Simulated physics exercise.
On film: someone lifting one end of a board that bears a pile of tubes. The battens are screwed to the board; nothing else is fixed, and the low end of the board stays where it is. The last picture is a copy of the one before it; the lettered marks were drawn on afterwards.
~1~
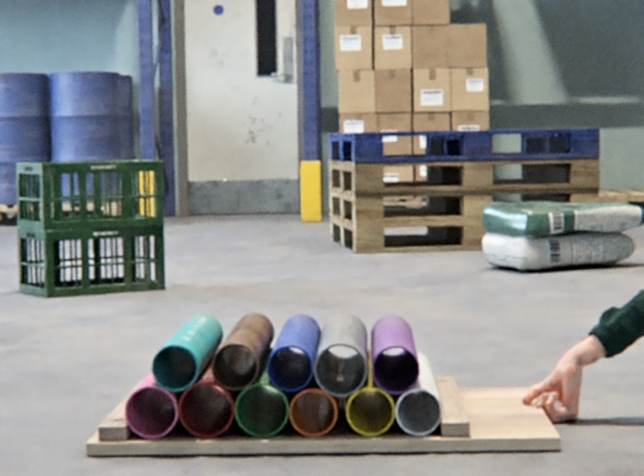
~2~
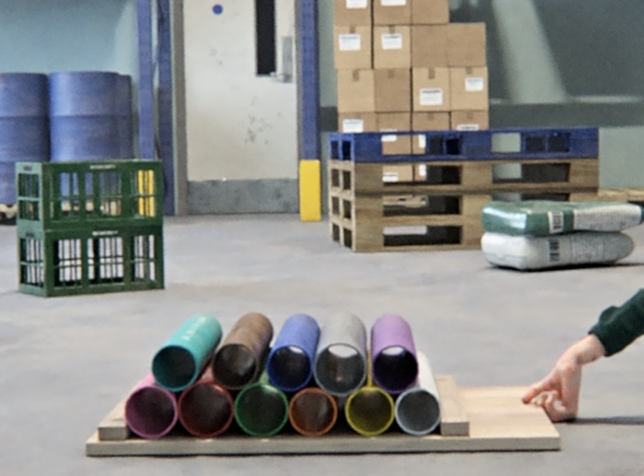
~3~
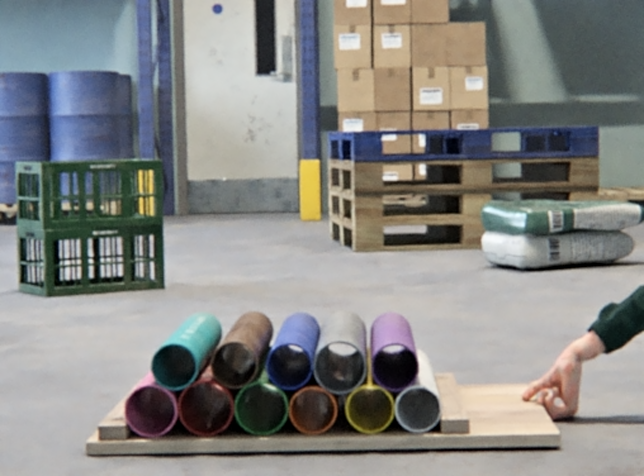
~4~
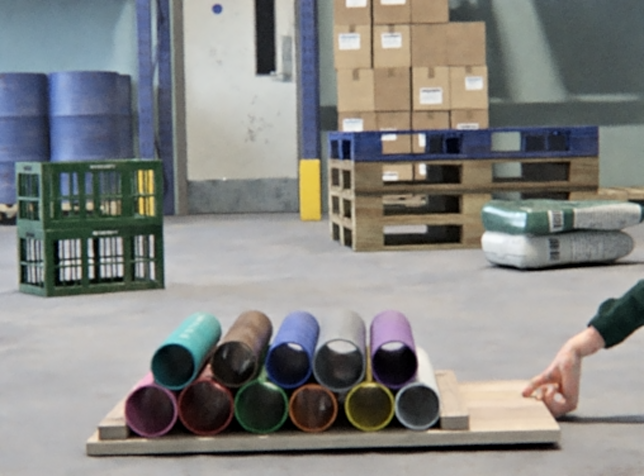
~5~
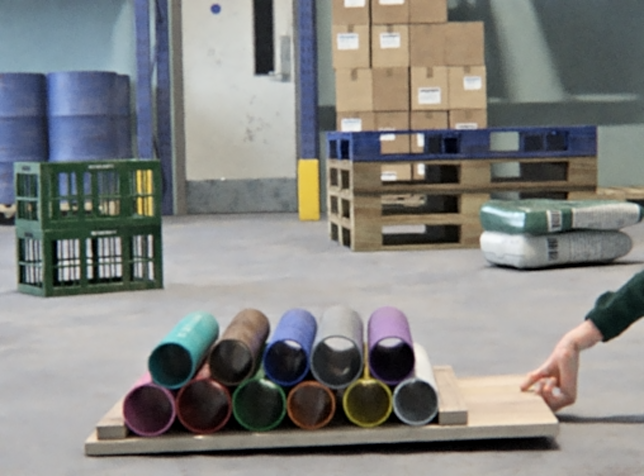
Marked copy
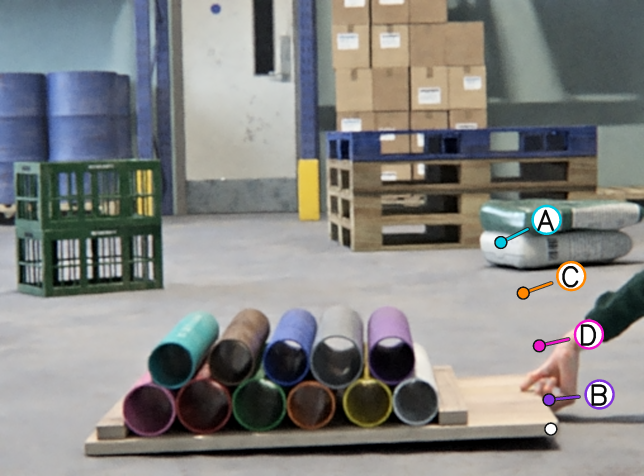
A hand in a dark green sleeve reaches in from the right to a pale wooden board on a grey warehouse floor, seen from the front. Eleven colourful tubes lie on it in two rows between wooden strips, with green crates, blue barrels, a door, stacked pallets, boxes and sacks behind. The fingers raise the board's right end very slightly, the tubes keep their arrangement, and the camera barely shifts.
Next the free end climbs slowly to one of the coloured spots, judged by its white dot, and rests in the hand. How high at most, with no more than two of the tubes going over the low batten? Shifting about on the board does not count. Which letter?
Lift it to A and no more.
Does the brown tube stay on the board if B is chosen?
Yes.
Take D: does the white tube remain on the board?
Yes.
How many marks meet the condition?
Four of the four.
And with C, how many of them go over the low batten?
The count is none.
On the marked copy, A at (501, 242); B at (549, 400); C at (523, 293); D at (539, 346); the white dot at (551, 429).
With A. Early on, board at 16°.
Further on, board at 25°.
At the end, board at 25°, none over the low batten.
As for the rest, B none over the low batten; C none over the low batten; D none over the low batten.
